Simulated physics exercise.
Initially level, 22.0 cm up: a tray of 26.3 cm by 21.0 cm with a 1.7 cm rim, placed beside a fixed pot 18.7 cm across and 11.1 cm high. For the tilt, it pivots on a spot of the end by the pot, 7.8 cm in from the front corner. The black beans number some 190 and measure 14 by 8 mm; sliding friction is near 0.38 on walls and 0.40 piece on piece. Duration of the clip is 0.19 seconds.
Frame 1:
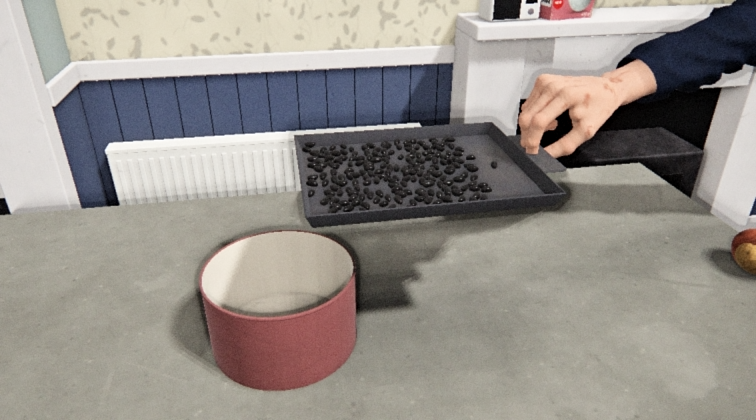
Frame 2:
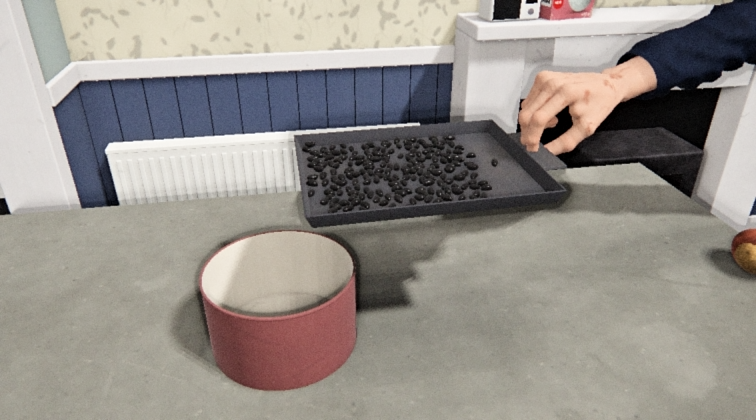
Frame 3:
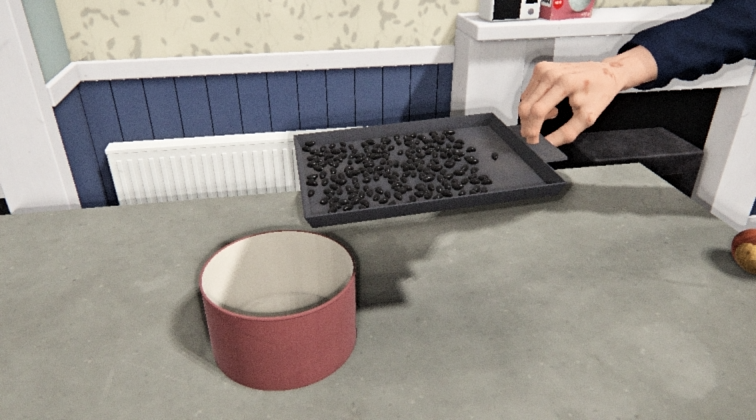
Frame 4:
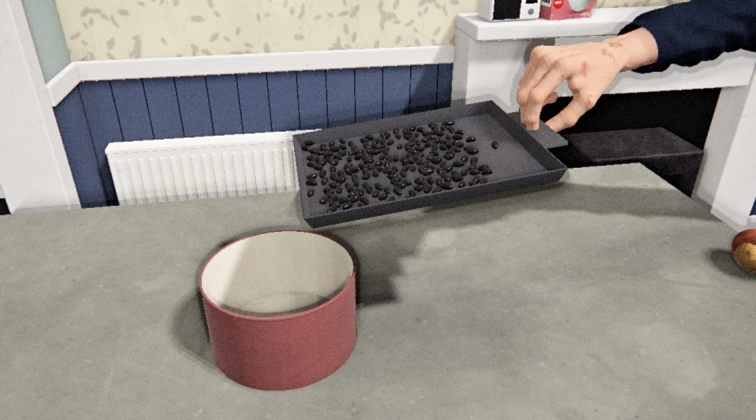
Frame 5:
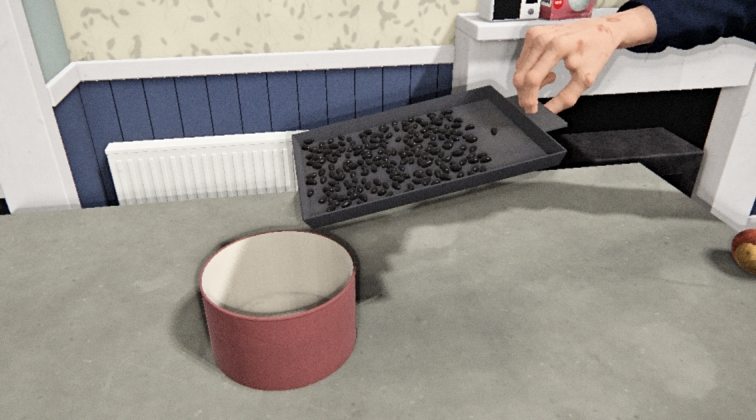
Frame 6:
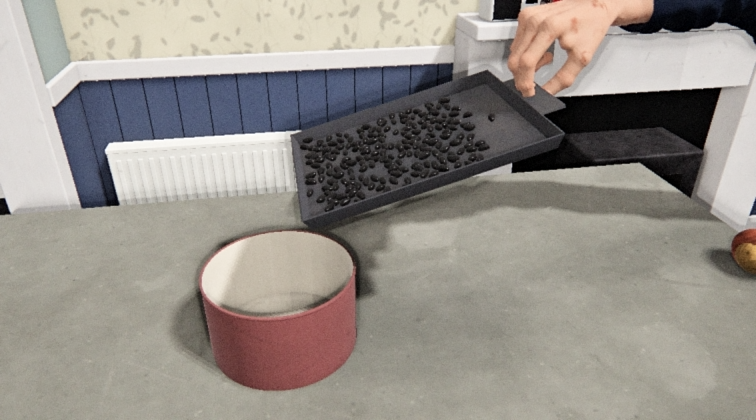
On a grey countertop in a room with blue panelling, a dark tray scattered with black beans sits level behind a red pot. A hand at the tray's right end lifts that side, slowly at first and then higher, until the tray slants down to the left, the beans staying spread across it.
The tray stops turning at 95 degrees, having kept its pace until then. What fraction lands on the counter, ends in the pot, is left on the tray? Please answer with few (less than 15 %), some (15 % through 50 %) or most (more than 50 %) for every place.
Counter: Some, pot: Most, left on the tray: Few.
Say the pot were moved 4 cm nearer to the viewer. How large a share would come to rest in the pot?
About 75 %.
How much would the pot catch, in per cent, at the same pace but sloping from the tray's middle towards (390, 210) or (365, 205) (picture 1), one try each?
First try: About 25 percent; second try: About 25 percent.
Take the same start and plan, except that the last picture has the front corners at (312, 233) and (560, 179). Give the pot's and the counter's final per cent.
Final per cent - pot 20, counter 80.
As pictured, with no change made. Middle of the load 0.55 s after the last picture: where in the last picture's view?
Around (274, 213).
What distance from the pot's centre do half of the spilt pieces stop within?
Close to 22 cm, give or take.
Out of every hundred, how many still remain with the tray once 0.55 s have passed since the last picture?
Of the load, some 40 percent.
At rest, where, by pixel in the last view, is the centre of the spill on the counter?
About (175, 405).
Then, 0.33 s after the last picture, tilt 55 degrees; the tray holds 100 %, the pot 0 %.
Then, 0.55 s after the last picture, tilt 81 degrees; the tray holds 40 %, the pot 10 %.
Then, 0.88 s after the last picture, tilt 95 degrees; the tray holds 0 %, the pot 75 %.
In the end, counter 25 %, pot 75 %, tray 0 %.
